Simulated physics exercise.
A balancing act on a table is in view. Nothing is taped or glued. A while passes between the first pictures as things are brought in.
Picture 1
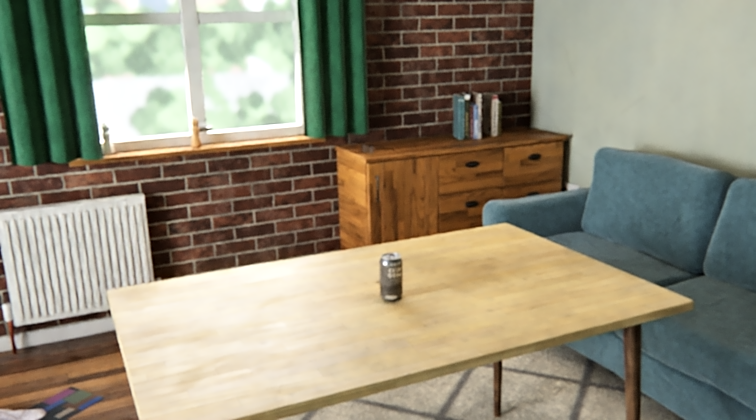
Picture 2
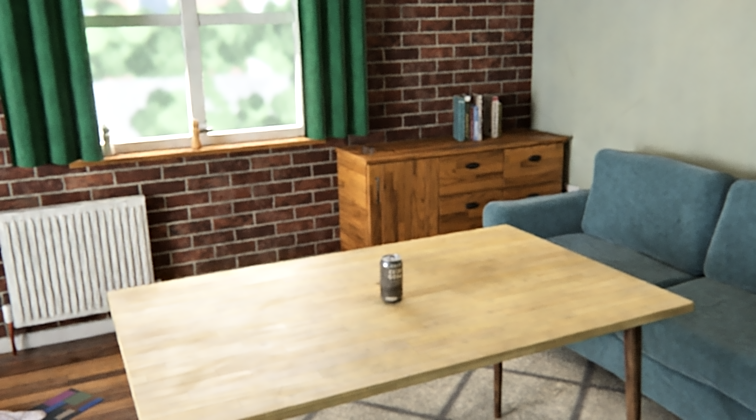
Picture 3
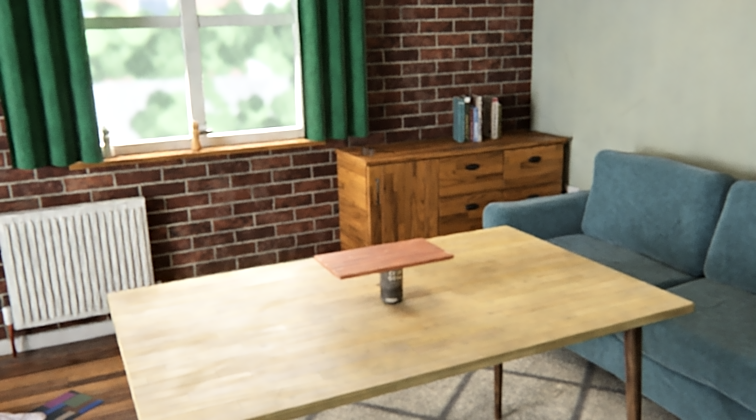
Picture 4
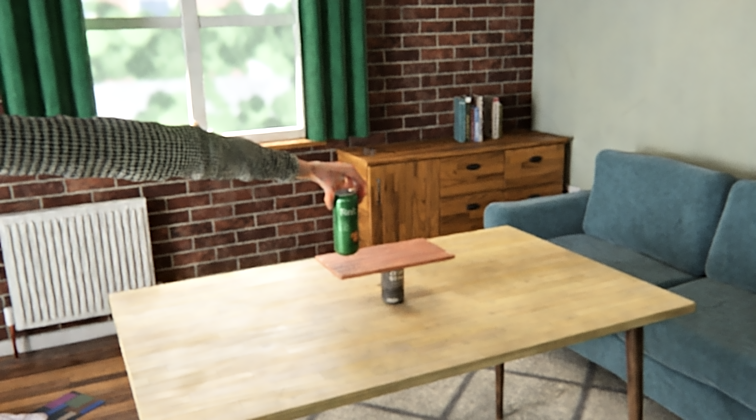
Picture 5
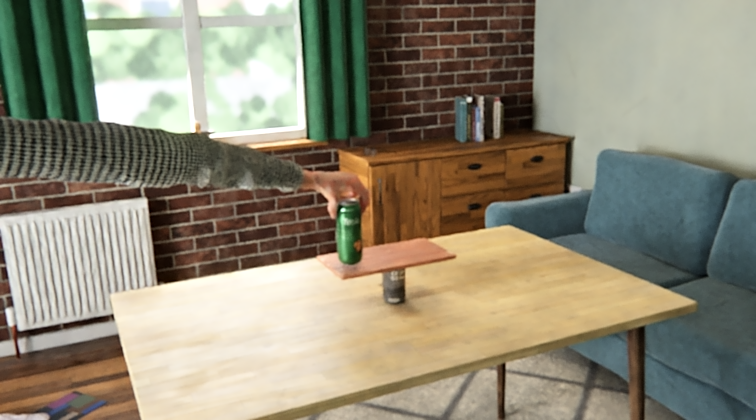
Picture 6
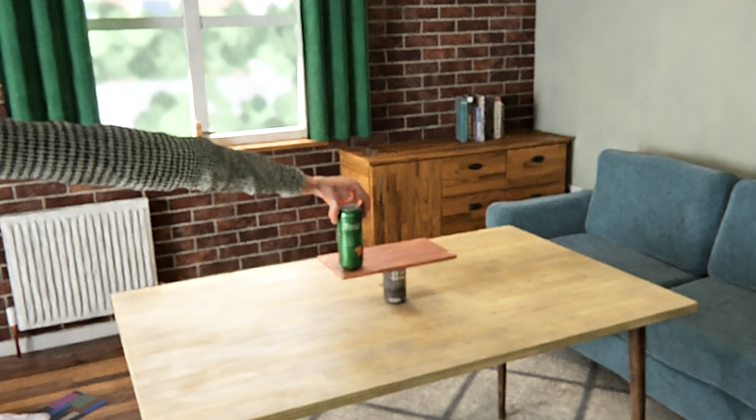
On a living room table, an orange board appears atop a can and a hand lowers a green can onto its left side.
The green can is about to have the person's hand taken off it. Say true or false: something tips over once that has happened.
True - something tips over.
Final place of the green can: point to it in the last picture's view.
Look near (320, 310) in the final picture.
Then, 0.30 s past the last view, green can now fallen; orange board rocked 47° from its first pose.
Then, 0.40 s past the last view, orange board rocked 55° from its first pose.
Then, 0.50 s past the last view, orange board rocked 50° from its first pose.
Finally, fallen, green can; down or leaning hard in the stack, orange board; grey can still in place. Final places as the last picture's camera would see them, green can near (320, 310). The stack gives way.
